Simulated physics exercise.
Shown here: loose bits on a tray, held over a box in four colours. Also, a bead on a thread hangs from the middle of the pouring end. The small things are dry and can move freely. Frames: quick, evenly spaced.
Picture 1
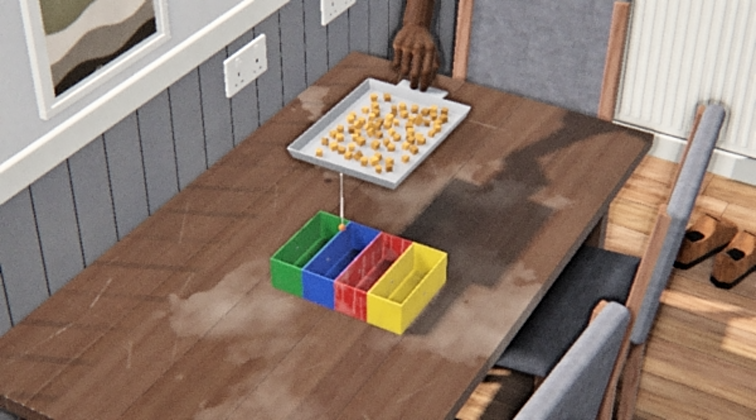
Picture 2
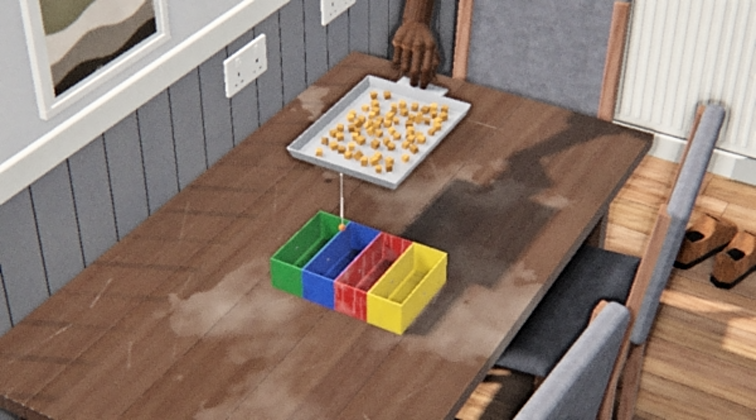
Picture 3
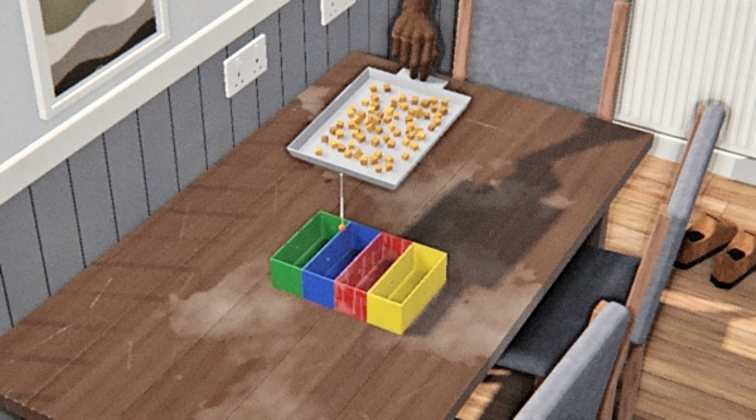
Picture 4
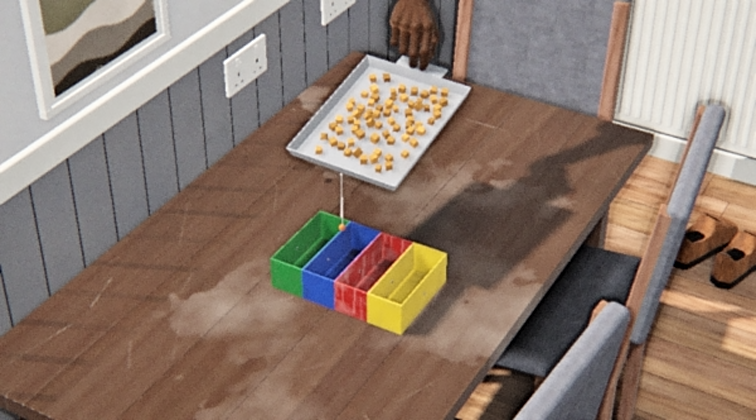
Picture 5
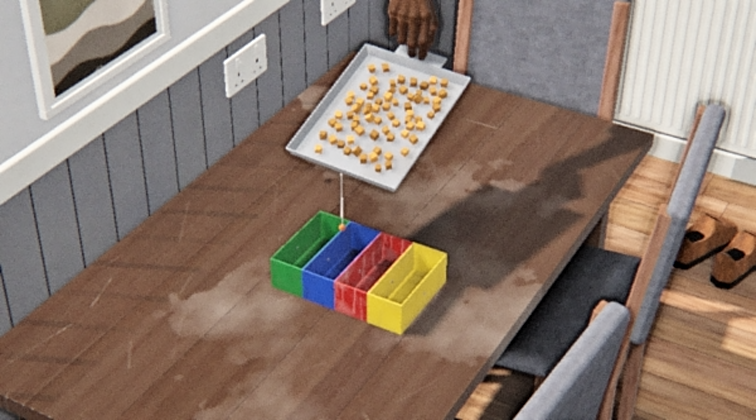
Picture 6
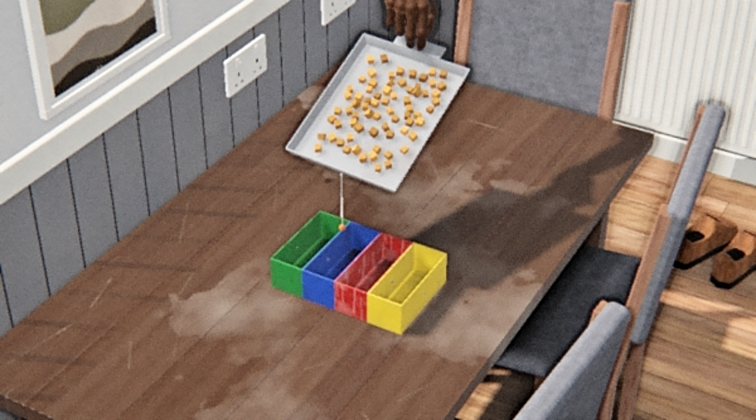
A hand gradually raises the far end of a tray of croutons above four coloured compartments.
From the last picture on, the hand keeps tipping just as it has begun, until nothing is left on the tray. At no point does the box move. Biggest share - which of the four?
Red.
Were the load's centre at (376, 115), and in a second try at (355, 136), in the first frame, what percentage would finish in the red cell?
Some 40 and then some 40 per cent.
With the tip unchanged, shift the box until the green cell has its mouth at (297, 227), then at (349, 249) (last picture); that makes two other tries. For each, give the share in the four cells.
Roughly 90 per cent, and 80 per cent.
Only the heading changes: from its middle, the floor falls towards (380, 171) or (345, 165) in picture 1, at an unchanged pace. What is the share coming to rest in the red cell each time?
Near 70 % and, after that, 20 %.
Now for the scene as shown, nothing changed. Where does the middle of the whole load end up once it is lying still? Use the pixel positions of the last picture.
Roughly pixel (357, 291).
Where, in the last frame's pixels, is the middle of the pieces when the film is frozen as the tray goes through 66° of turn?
Near (366, 164).
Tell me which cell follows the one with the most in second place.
Place 2: Blue.
Soon, tray tipped steeply; nearly all on the tray; a stray few falling or outside the box.
A while on, tray tipped past a quarter turn; about a third on the tray; about a quarter in the red cell; a small part in the yellow cell; a small part in the blue cell; a stray few in the green cell; about a quarter falling or outside the box.
Towards the end, tray tipped past a quarter turn; about half in the red cell; about a quarter in the blue cell; a small part in the green cell; a small part in the yellow cell; a stray few falling or outside the box.
Finally, tray tipped past a quarter turn; about half in the red cell; about a quarter in the blue cell; a small part in the green cell; a small part in the yellow cell; a stray few outside the box.
